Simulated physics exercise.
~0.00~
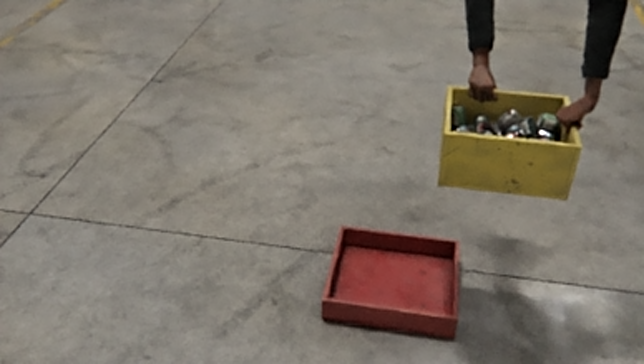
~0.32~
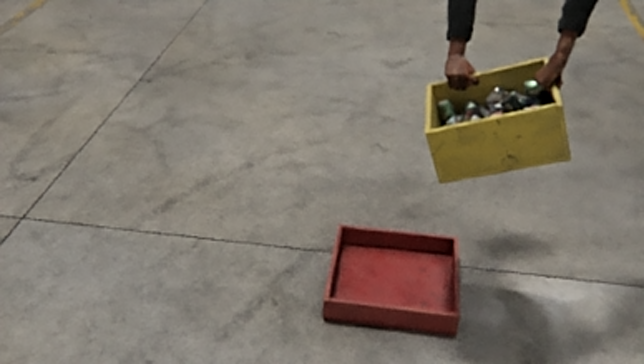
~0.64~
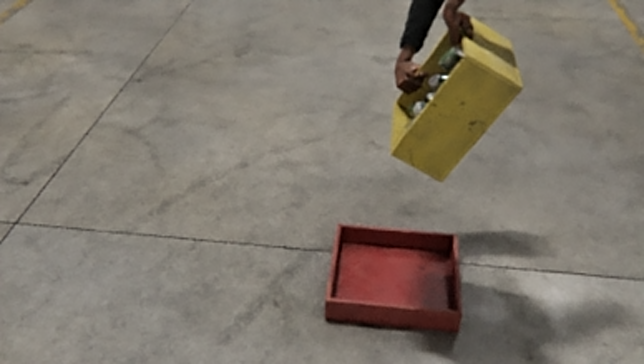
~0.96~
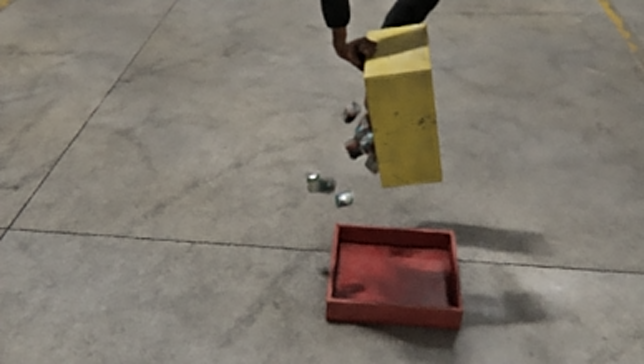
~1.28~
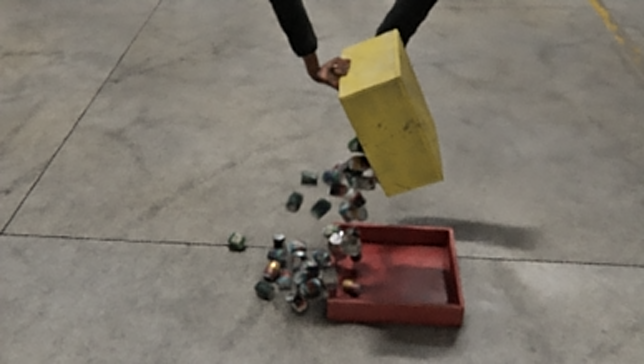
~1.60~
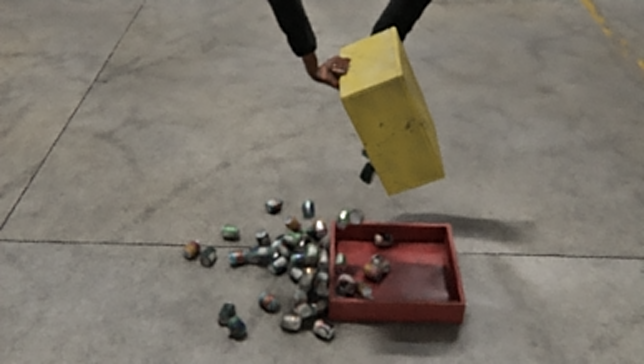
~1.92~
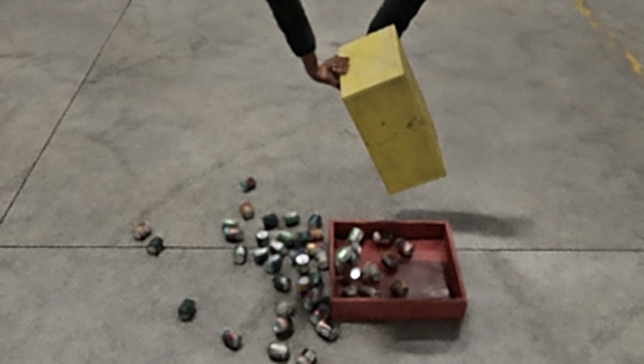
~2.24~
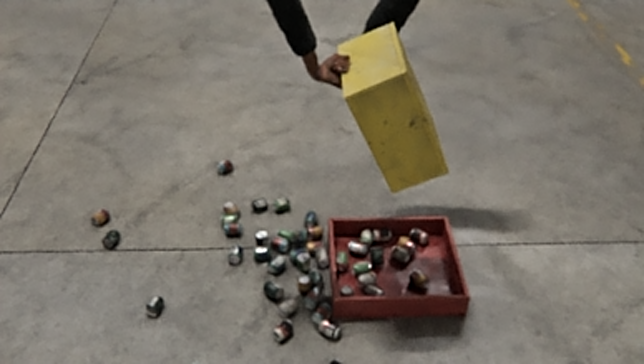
A yellow tote is tipped by hand, spilling mini cans mostly left of a red tray.
